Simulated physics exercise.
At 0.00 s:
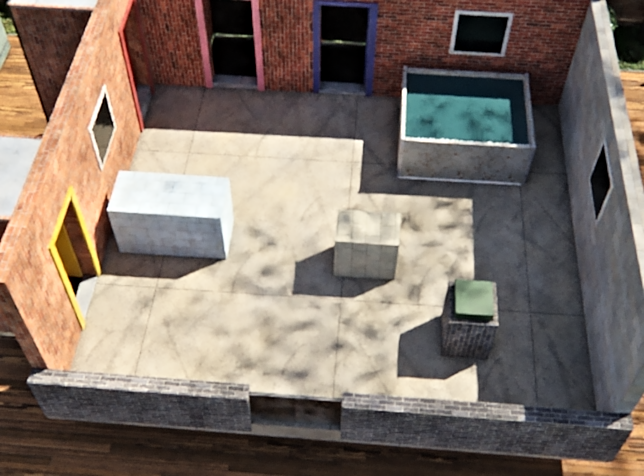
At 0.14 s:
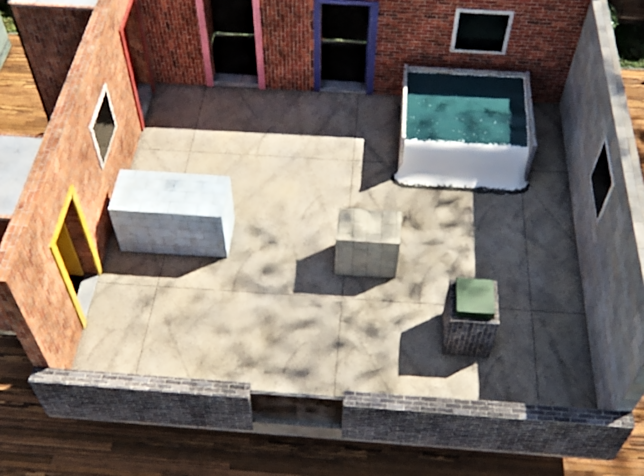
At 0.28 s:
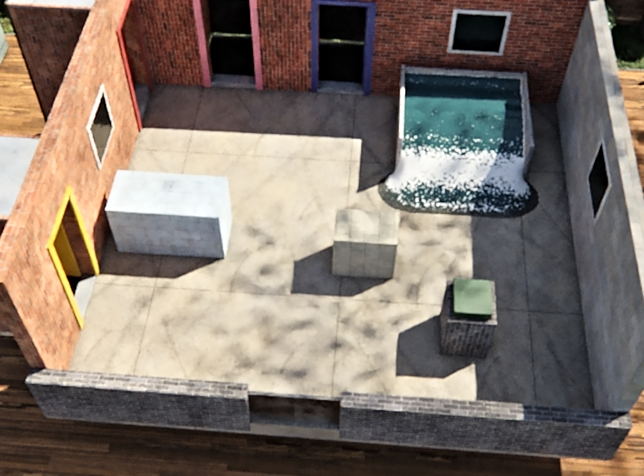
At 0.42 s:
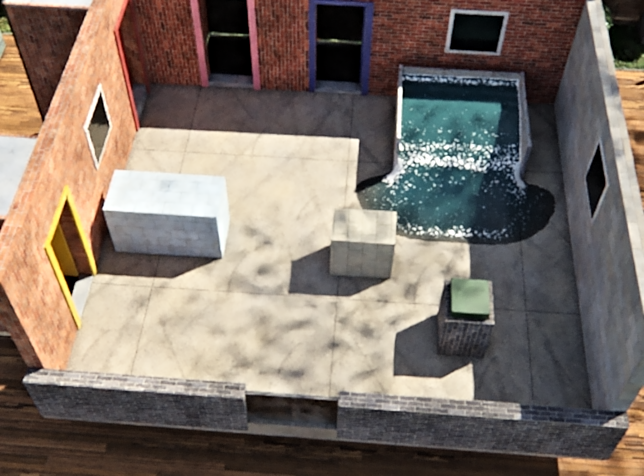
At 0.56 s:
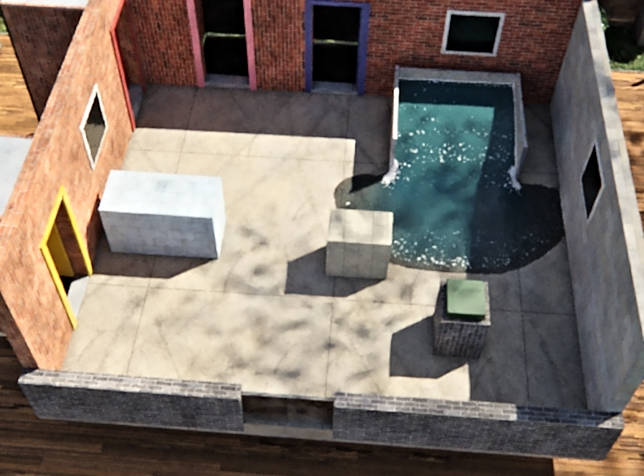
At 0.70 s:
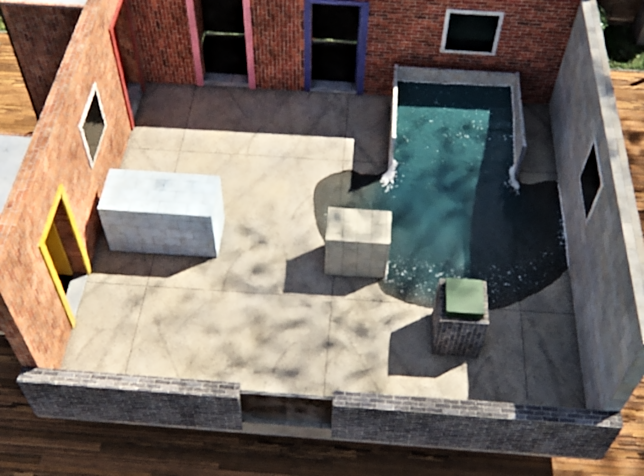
To begin with, teal water sits still in an open tank against the brick back wall of a walled court with blocks on its floor. The tank's near side gives way and water pours out in a foaming white front, then spreads in a dark, widening pool around the pale block and the green-topped block.
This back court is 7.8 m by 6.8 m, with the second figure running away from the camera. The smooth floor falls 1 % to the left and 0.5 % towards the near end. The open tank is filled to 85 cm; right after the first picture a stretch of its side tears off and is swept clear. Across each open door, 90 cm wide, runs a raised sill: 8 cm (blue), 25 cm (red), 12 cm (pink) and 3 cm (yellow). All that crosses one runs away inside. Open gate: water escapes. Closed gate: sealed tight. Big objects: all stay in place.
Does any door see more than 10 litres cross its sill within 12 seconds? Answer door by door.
Taking each door, the blue door does not; the red door does not; the pink door does not; the yellow door does.
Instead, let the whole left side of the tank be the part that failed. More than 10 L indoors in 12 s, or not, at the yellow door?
Then: Yellow beyond it.
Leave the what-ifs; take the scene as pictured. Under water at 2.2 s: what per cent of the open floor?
Roughly 45 % of the floor is wet.
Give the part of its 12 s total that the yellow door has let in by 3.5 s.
By that time, around 0 per cent.
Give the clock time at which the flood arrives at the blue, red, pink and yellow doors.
Blue = 8.5 s, red = 3.8 s, pink = 5.5 s, yellow = 3.2 s.
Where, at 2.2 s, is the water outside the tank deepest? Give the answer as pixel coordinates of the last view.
About (581, 420).
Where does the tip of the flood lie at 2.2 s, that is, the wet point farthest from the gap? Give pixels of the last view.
Point: Roughly (198, 404) in the last view.
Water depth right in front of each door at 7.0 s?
Blue 0 cm, red 9 cm, pink 2 cm, yellow 19 cm.
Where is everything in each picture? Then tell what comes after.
Still water, 85 cm deep, in the open tank at (466, 109), in the first picture.
The front is at (394, 176), 1.2 m from the gap at (464, 166); 0.4 m2 of floor is under water; 85 cm left at the back of the open tank, in the second picture.
The front is at (384, 192), 1.4 m from the gap at (461, 168); 1.8 m2 of floor is under water; 81 cm left at the back of the open tank, in the third picture.
The front is at a hidden place, 1.8 m from the gap at (458, 169); 3.7 m2 of floor is under water; 74 cm left at the back of the open tank, in the fourth picture.
Water pours out at (454, 170) and has run 2.2 m, to a hidden place; typically 10 cm deep outside, 72 cm at the open tank's back, in the fifth picture.
Water pours out at (453, 170) and has run 2.8 m, to (424, 302); typically 8 cm deep outside, 66 cm at the open tank's back, in the sixth picture.
After 1.4 s water covers 35 % of the floor and is deepest (46 cm) near (455, 308); blue door not reached, red door not reached, pink door not reached, yellow door not reached.
After 2.2 s water covers 45 % of the floor and is deepest (53 cm) near (581, 420); blue door not reached, red door not reached, pink door not reached, yellow door not reached.
After 3.5 s water covers 65 % of the floor and is deepest (30 cm) near (557, 430); blue door not reached, red door not reached, pink door not reached, yellow door 3 cm at the sill, 0 L in.
After 7.0 s water covers 85 % of the floor and is deepest (22 cm) near (92, 265); blue door not reached, red door 9 cm at the sill, 0 L in, pink door 2 cm at the sill, 0 L in, yellow door 19 cm at the sill, 215 L in.
After 12.0 s water covers 100 % of the floor and is deepest (14 cm) near (107, 214); blue door 3 cm at the sill, 0 L in, red door 8 cm at the sill, 0 L in, pink door 4 cm at the sill, 1 L in, yellow door 12 cm at the sill, 491 L in.
